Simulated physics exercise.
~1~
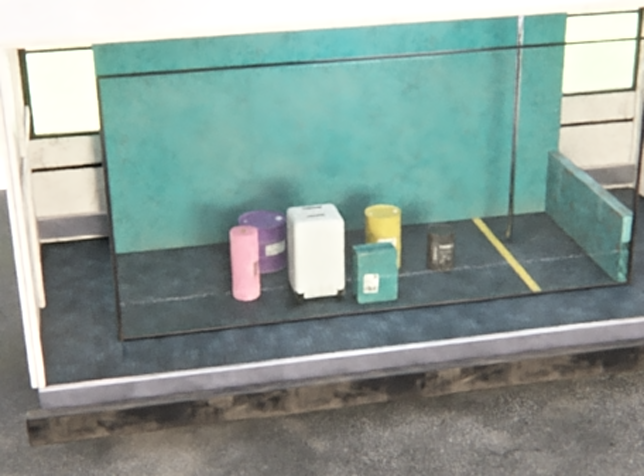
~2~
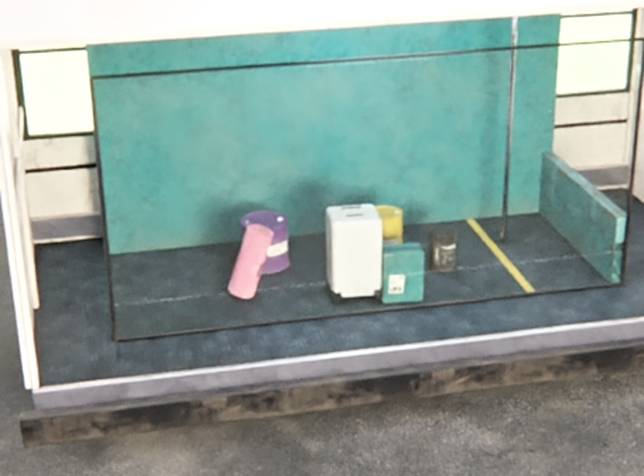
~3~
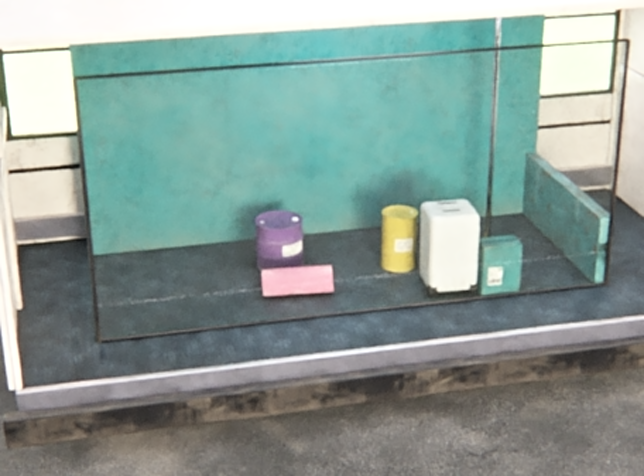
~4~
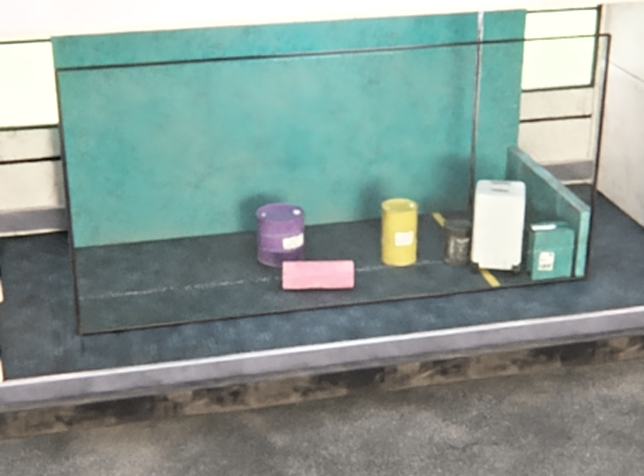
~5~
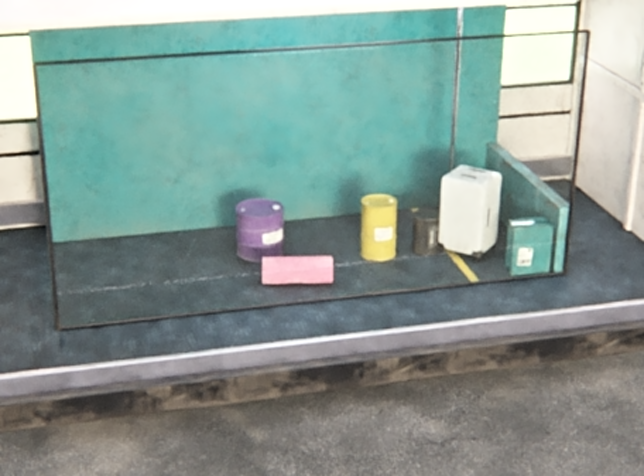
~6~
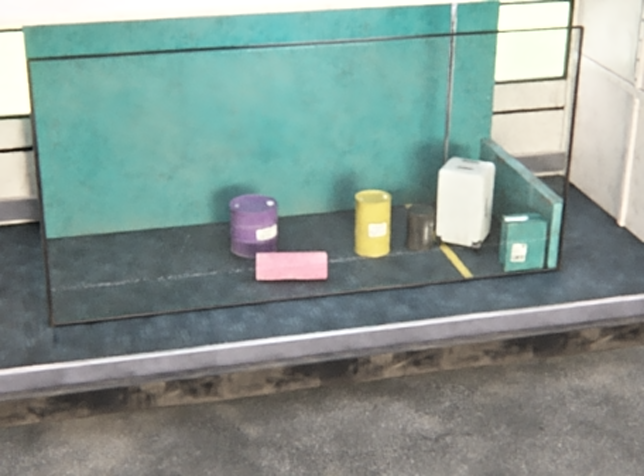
The clip shows a white wheeled case, a teal pack, a pink roll, drums and a black bucket in an open bay. The case and pack slide right, the roll topples onto its side, and the pack ends past the yellow line, with roll, drums and bucket short of it.
